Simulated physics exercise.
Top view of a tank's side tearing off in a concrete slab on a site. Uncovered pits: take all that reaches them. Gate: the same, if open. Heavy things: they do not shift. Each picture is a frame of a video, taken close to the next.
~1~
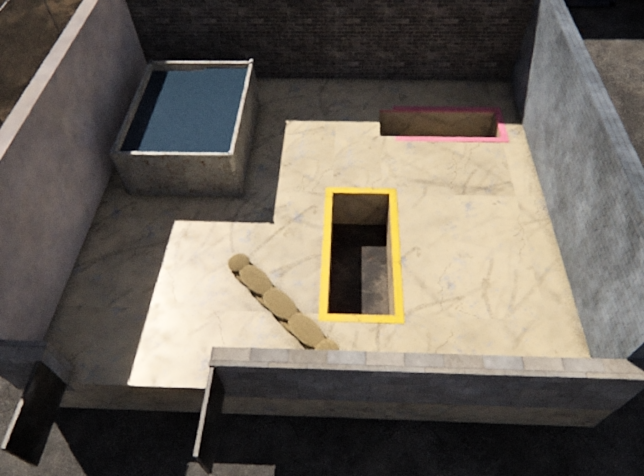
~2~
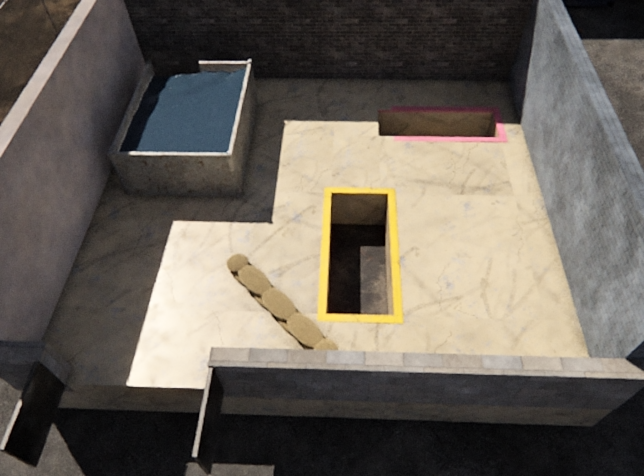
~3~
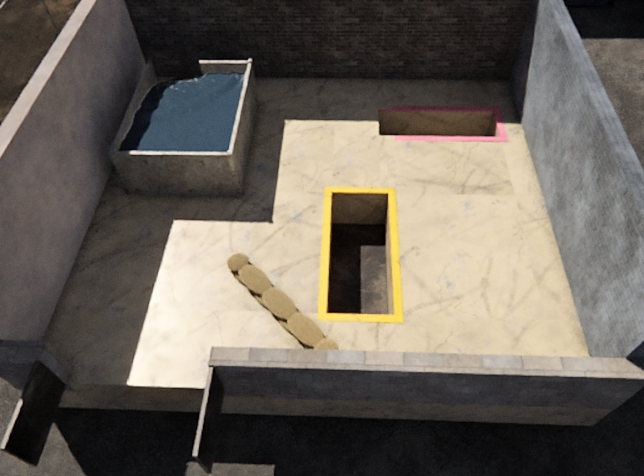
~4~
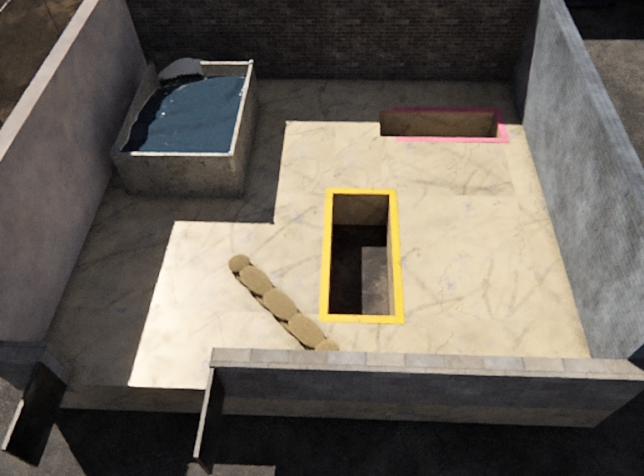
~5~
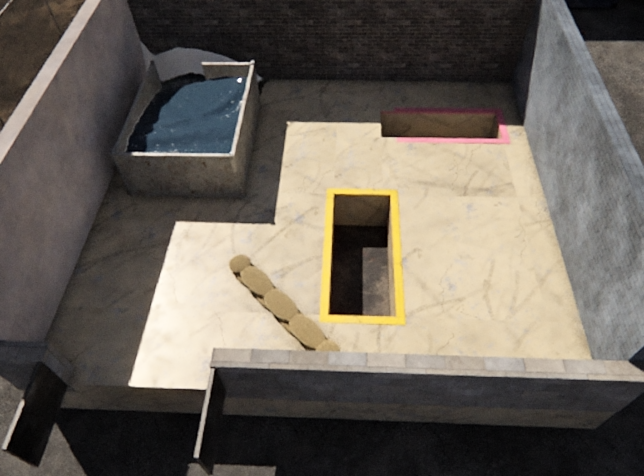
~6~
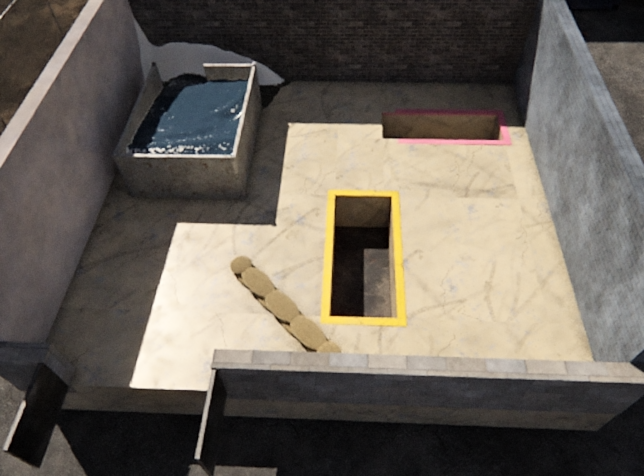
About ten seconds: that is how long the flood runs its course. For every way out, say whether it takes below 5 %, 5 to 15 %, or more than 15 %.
It ends like this: The gate takes more than 15 %; the yellow pit takes below 5 %; the pink pit takes more than 15 %.
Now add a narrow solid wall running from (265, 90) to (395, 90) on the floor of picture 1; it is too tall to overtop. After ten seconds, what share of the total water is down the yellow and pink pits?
I'd say the yellow pit takes roughly 6 %, the pink pit roughly 14 %.
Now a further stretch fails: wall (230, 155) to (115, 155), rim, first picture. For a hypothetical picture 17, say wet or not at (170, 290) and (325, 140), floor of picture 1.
Point one waterlogged, point two not reached.
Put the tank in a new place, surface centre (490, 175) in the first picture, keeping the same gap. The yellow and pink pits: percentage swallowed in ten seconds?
After ten seconds: Yellow pit at 0 percent, pink pit at 80 percent.
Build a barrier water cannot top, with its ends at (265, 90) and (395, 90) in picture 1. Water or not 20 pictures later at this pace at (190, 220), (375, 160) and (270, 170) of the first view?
Listed order - dry, wet, wet.
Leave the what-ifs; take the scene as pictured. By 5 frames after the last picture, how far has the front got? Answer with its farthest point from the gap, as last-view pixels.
Near (398, 83).
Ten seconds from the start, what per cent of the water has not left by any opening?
I'd say roughly 54 percent.
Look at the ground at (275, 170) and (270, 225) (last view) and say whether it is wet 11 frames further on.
As listed: Unwetted; unwetted.
A moment on, water covers 15 % of the floor; the gate 0 %, the yellow pit 0 %, the pink pit 0 %.
Next, water covers 35 % of the floor; the gate 0 %, the yellow pit 0 %, the pink pit 2 %.
Then, water covers 50 % of the floor; the gate 3 %, the yellow pit 0 %, the pink pit 7 %.
Later, water covers 65 % of the floor; the gate 12 %, the yellow pit 1 %, the pink pit 15 %.
In the end, water covers 75 % of the floor; the gate 19 %, the yellow pit 3 %, the pink pit 25 %.
